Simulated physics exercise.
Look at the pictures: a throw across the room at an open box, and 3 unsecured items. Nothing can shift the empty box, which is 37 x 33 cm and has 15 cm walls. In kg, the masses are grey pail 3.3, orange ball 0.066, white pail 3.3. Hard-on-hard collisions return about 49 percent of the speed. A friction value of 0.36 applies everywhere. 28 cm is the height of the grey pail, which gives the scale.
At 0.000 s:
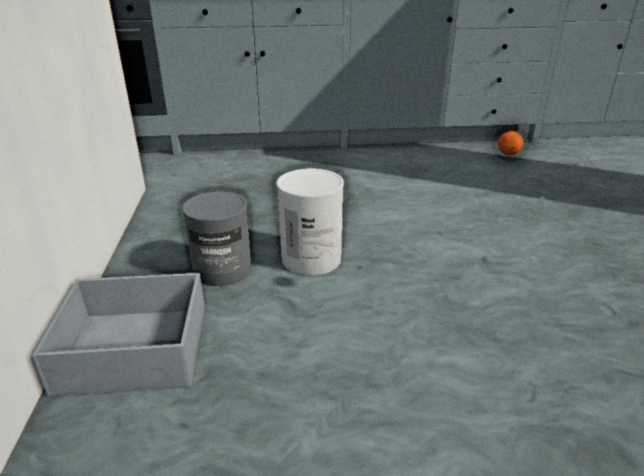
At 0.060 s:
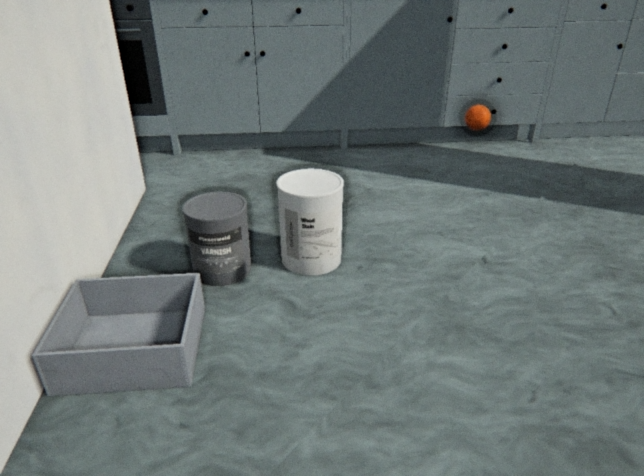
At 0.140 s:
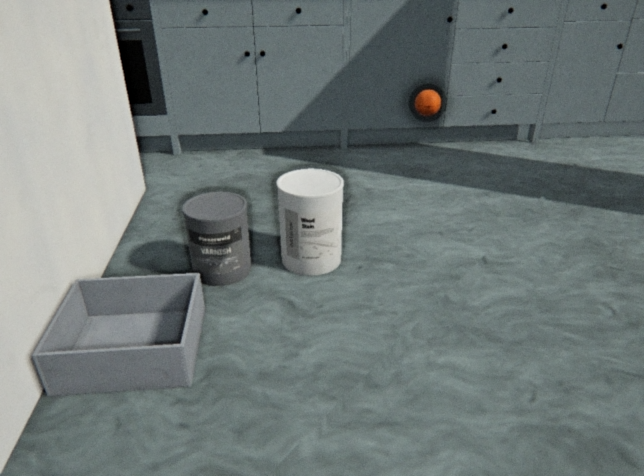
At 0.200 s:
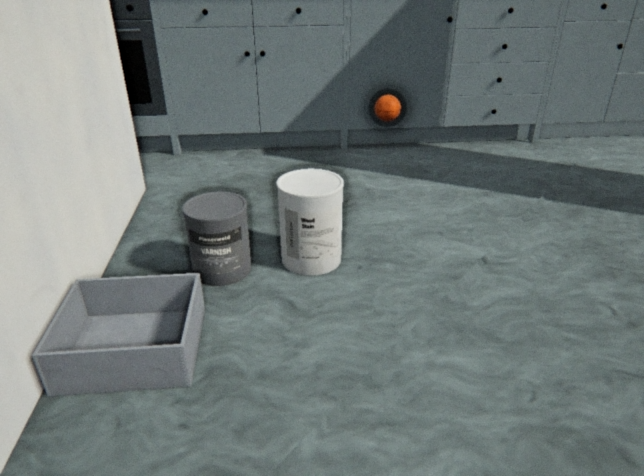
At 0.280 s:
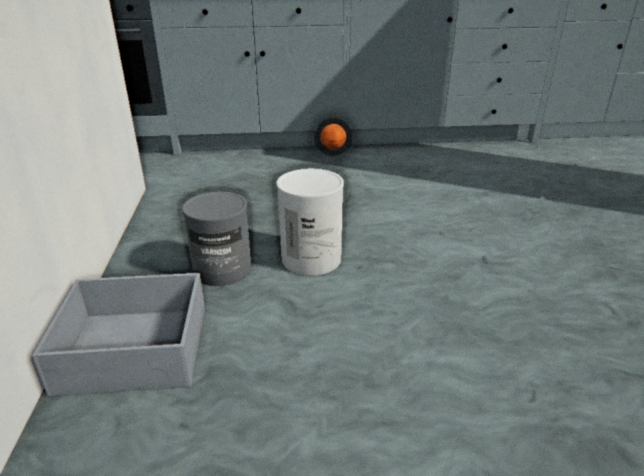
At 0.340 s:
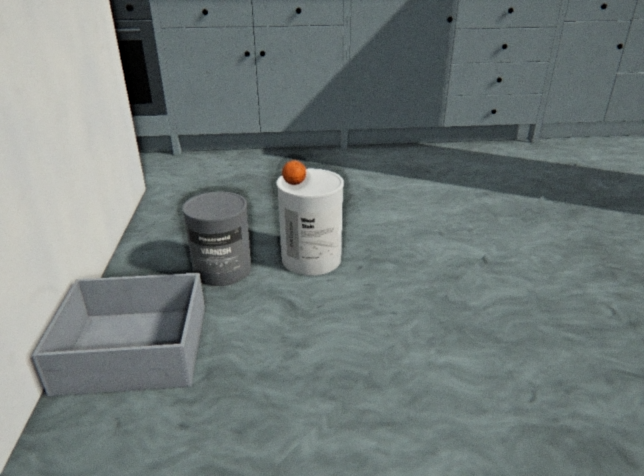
A small orange ball sailed leftward across the room, rising in front of the cabinets and then dropping to the white pail's rim, while the grey pail and open box stayed still.
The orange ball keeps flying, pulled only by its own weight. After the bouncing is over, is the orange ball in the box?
When it all stops, the ball ends up out.
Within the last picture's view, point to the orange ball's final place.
Around (413, 331).
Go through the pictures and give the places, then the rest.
Gap 108 cm; orange ball (511, 144); grey pail (219, 239), in the first frame.
Gap 98 cm; orange ball (478, 118); grey pail (219, 239), in the second frame.
Gap 84 cm; orange ball (428, 103); grey pail (219, 239), in the third frame.
Gap 74 cm; orange ball (388, 108); grey pail (219, 239), in the fourth frame.
Gap 61 cm; orange ball (333, 137); grey pail (219, 239), in the fifth frame.
Gap 51 cm; orange ball (294, 173); grey pail (219, 239), in the sixth frame.
After 0.64 s, ball outside, 35 cm from the box's middle; orange ball near (245, 318).
After 0.94 s, ball outside, 62 cm from the box's middle; orange ball near (336, 332).
In the end (2.9 s), ball outside, 86 cm from the box's middle; the bystanders under 10 cm from the start. At the end, from the last picture's camera, orange ball near (413, 331).
